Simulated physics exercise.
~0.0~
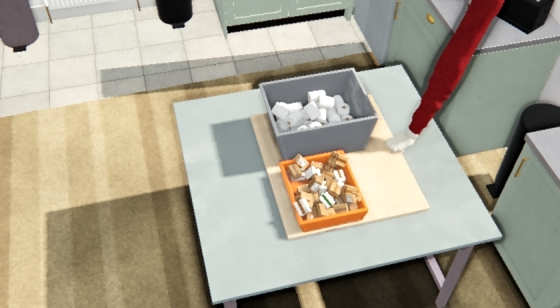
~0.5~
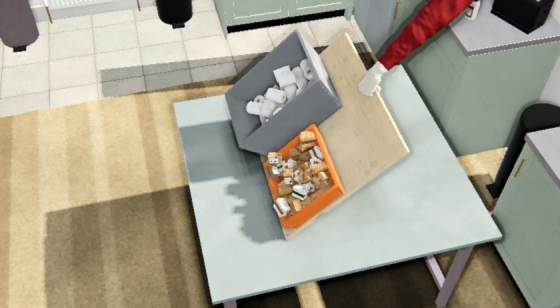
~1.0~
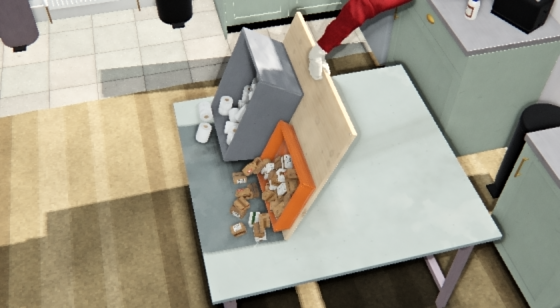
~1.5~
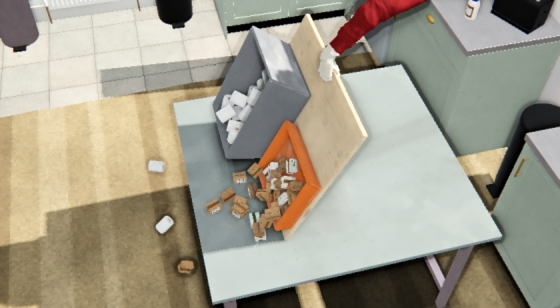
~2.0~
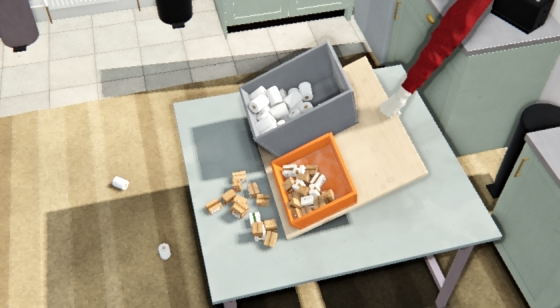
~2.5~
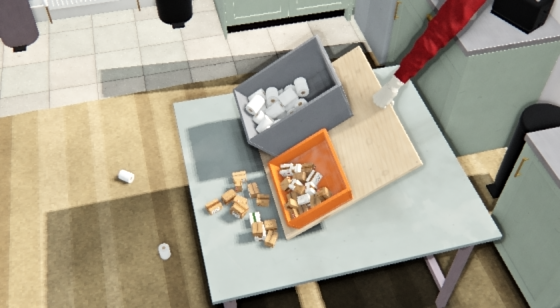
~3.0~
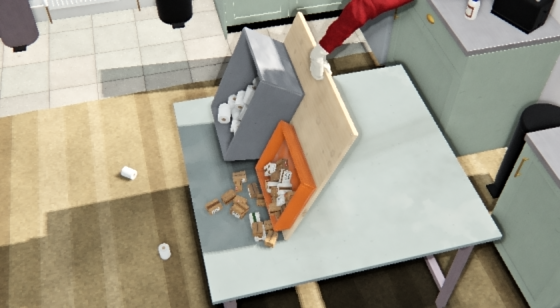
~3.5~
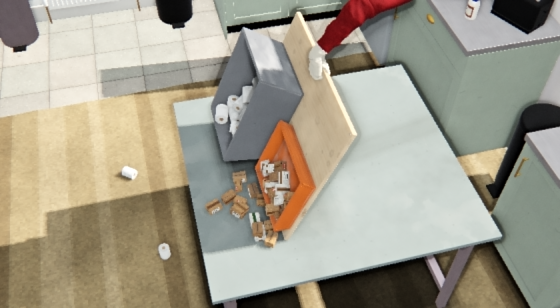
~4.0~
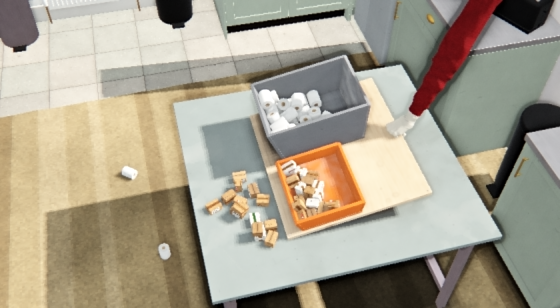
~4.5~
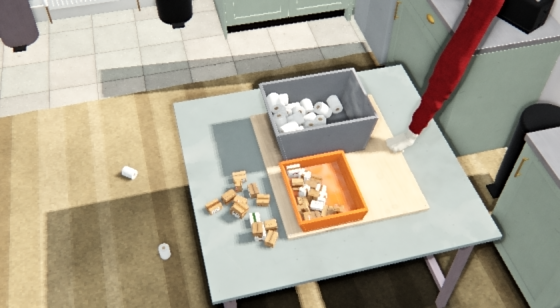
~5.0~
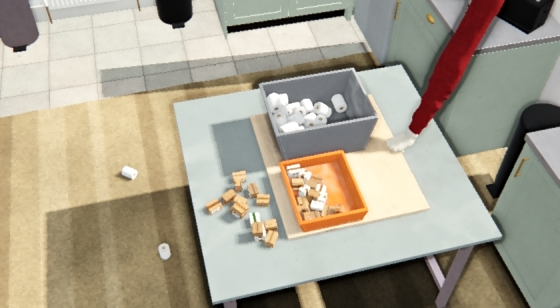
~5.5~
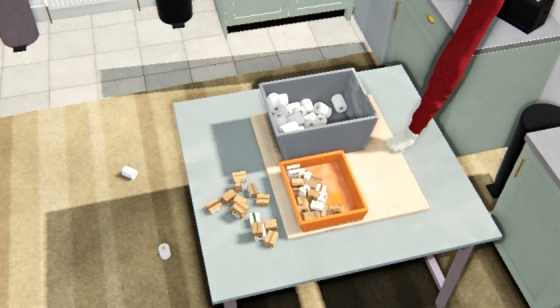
In a kitchen, a red-sleeved arm twice tilts a board holding grey and orange trays on a table, then lowers it flat, leaving many small parcels spilled on the tabletop and two white rolls on the floor, while the remaining goods stay in the trays.
